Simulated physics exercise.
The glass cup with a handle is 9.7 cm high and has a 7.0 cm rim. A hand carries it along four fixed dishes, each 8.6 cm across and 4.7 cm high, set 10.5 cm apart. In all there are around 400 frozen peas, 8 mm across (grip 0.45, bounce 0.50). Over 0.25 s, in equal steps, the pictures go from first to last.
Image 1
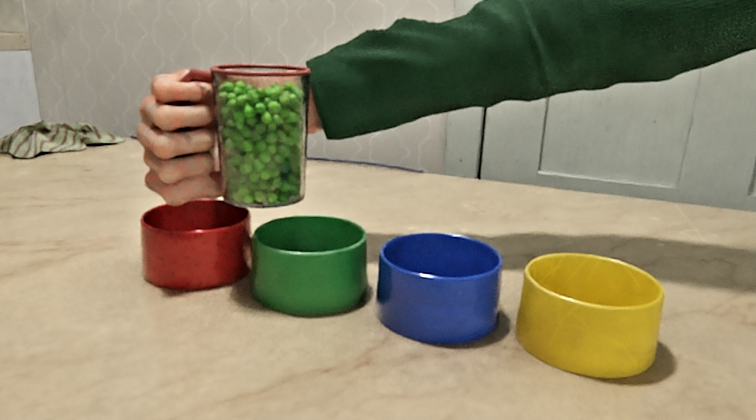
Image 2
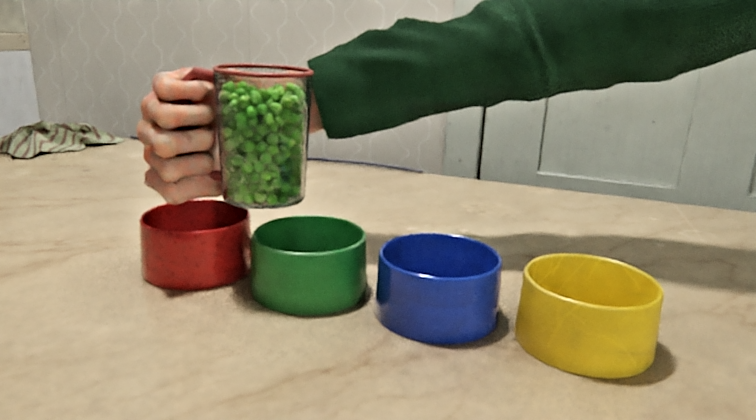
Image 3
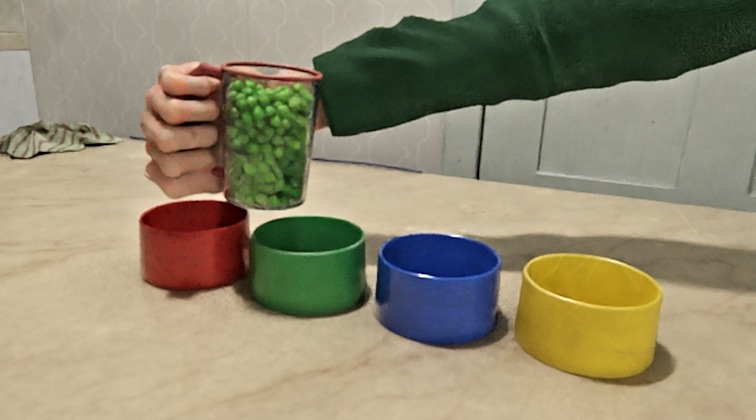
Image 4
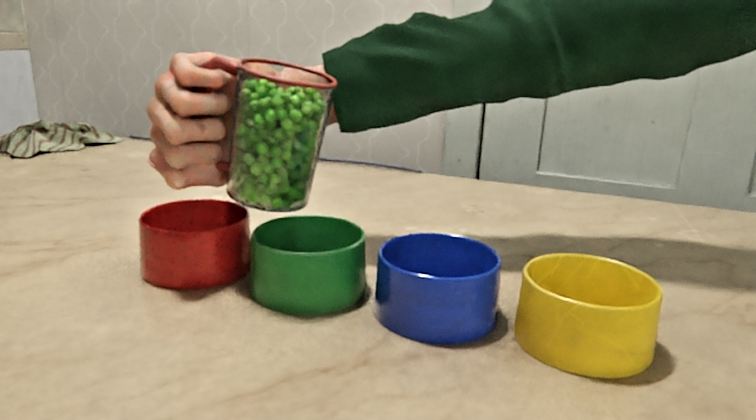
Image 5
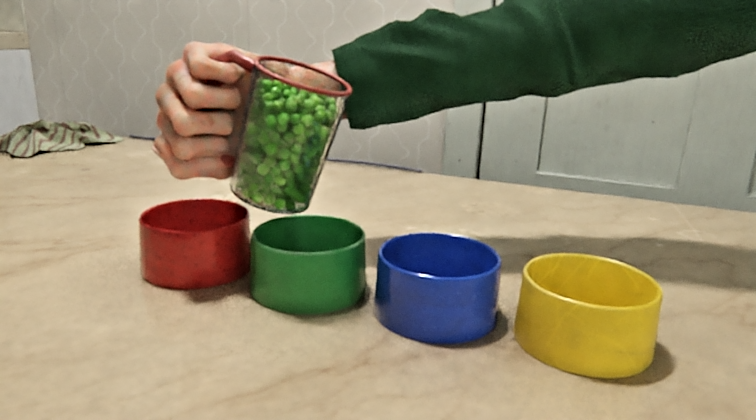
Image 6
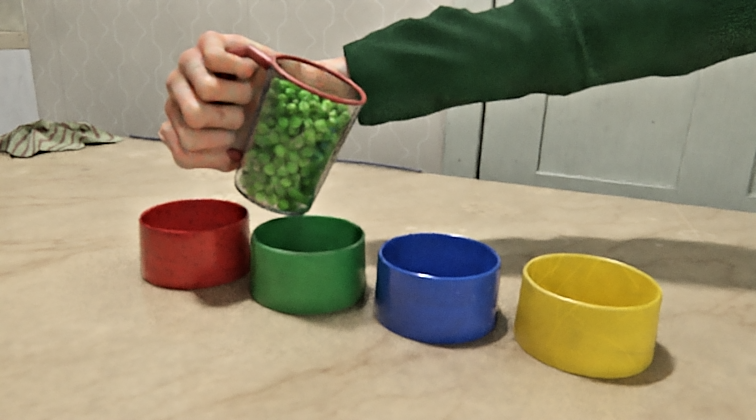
Above four coloured dishes on a table, a hand gradually tilts a cup of peas rightward.
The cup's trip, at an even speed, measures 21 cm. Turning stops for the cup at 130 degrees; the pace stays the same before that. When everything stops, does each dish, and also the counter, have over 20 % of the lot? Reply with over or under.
Red under, blue under, green under, yellow over, counter over.
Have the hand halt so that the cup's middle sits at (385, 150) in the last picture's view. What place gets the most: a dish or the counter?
Result: Largest portion at blue.
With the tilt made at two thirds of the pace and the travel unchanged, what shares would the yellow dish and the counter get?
It would be yellow 90 and counter 10.
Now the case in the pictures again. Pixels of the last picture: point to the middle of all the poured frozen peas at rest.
Near (567, 325).
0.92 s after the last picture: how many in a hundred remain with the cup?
Somewhere close to 25 percent.
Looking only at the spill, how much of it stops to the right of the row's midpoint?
I'd estimate close to 100 in a hundred.
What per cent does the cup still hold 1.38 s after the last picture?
Estimate: Some 0 %.
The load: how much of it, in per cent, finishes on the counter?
Estimate: Near 40 per cent.
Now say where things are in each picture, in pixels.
Cup at (263, 135), tilt 0 degrees, lip at (304, 73), moved 0.0 cm; middle of the pieces at (265, 143); red dish at (197, 215); green dish at (310, 234); blue dish at (441, 255); yellow dish at (592, 279), in the first picture.
Cup at (264, 135), tilt 1 degrees, lip at (307, 74), moved 0.2 cm; middle of the pieces at (266, 143), in the second picture.
Cup at (269, 136), tilt 5 degrees, lip at (316, 79), moved 0.6 cm; middle of the pieces at (271, 144), in the third picture.
Cup at (278, 136), tilt 11 degrees, lip at (331, 86), moved 1.4 cm; middle of the pieces at (279, 145), in the fourth picture.
Cup at (287, 137), tilt 17 degrees, lip at (346, 94), moved 2.1 cm; middle of the pieces at (287, 145), in the fifth picture.
Cup at (296, 138), tilt 23 degrees, lip at (361, 103), moved 2.9 cm; middle of the pieces at (295, 146); red dish at (195, 215); green dish at (309, 233); blue dish at (439, 255); yellow dish at (591, 279), in the sixth picture.
Then, 0.55 s after the last picture, tilt 92 degrees; cup holds 95 %.
Then, 0.92 s after the last picture, tilt 130 degrees; cup holds 25 %, blue 5 %, yellow 30 %.
Then, 1.38 s after the last picture, tilt 130 degrees; cup holds 0 %, blue 5 %, yellow 60 %.
In the end, red 0 %, blue 5 %, green 0 %, yellow 60 %, counter 40 %.
